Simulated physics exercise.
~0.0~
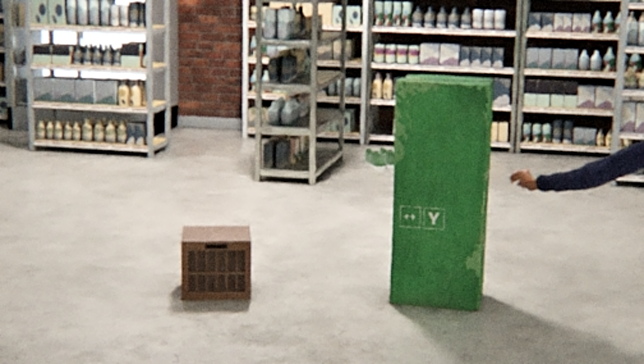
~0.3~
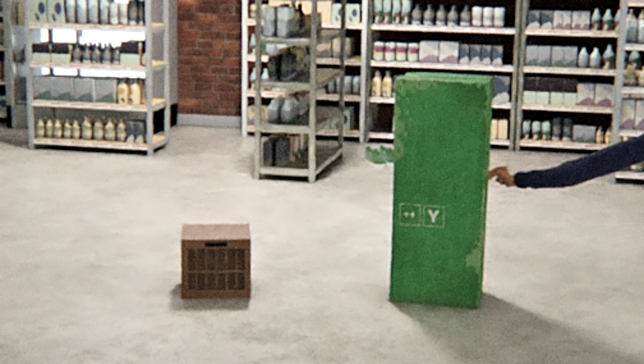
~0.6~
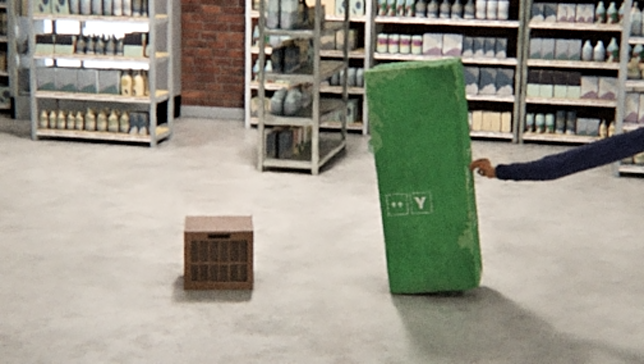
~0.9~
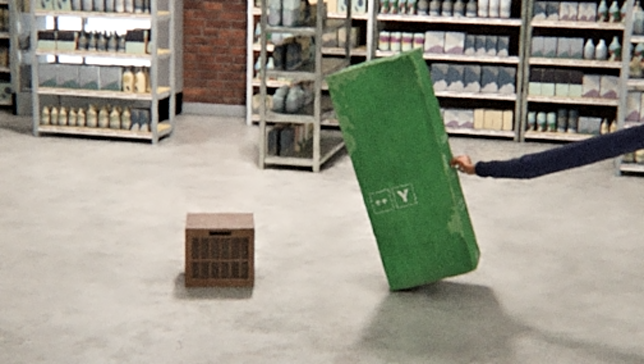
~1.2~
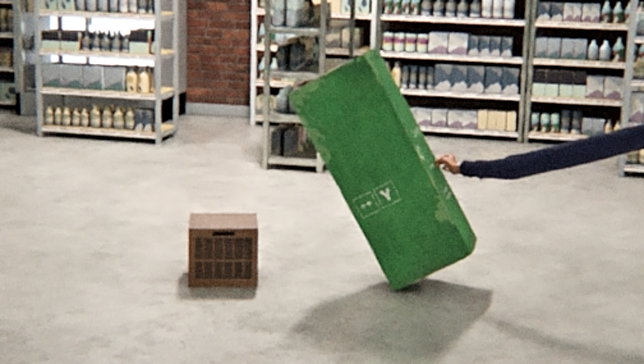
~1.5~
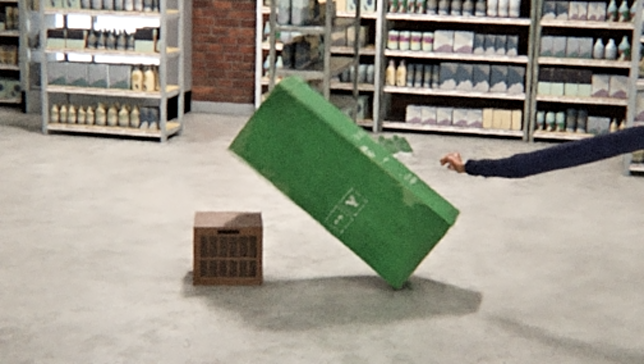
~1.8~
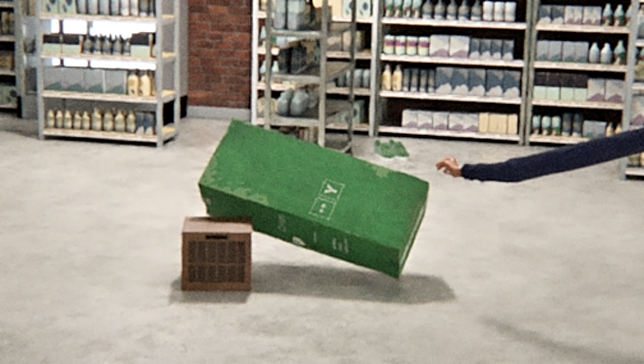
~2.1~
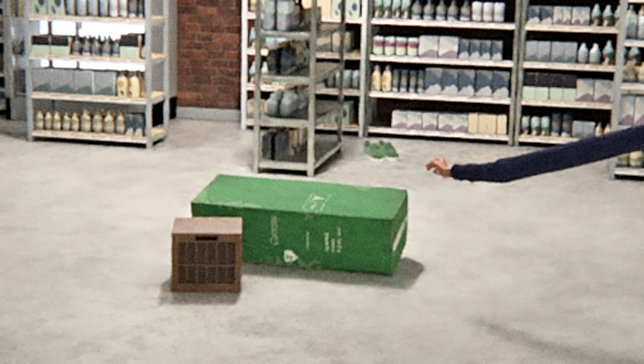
On the pale, level floor of what looks like a shop or storeroom, with shelves of bottles behind, a tall green box stands upright to the right of a small brown crate. A hand on a dark-sleeved arm reaches in from the right and pushes the side of the box. The box leans left, tilting further as the hand follows, then topples away from the fingers. Its upper end comes down against the crate, and the box rests at a slant for a moment. It then drops flat and ends lying on its side behind the crate, which remains upright, barely shifted, while the hand hovers at the right.
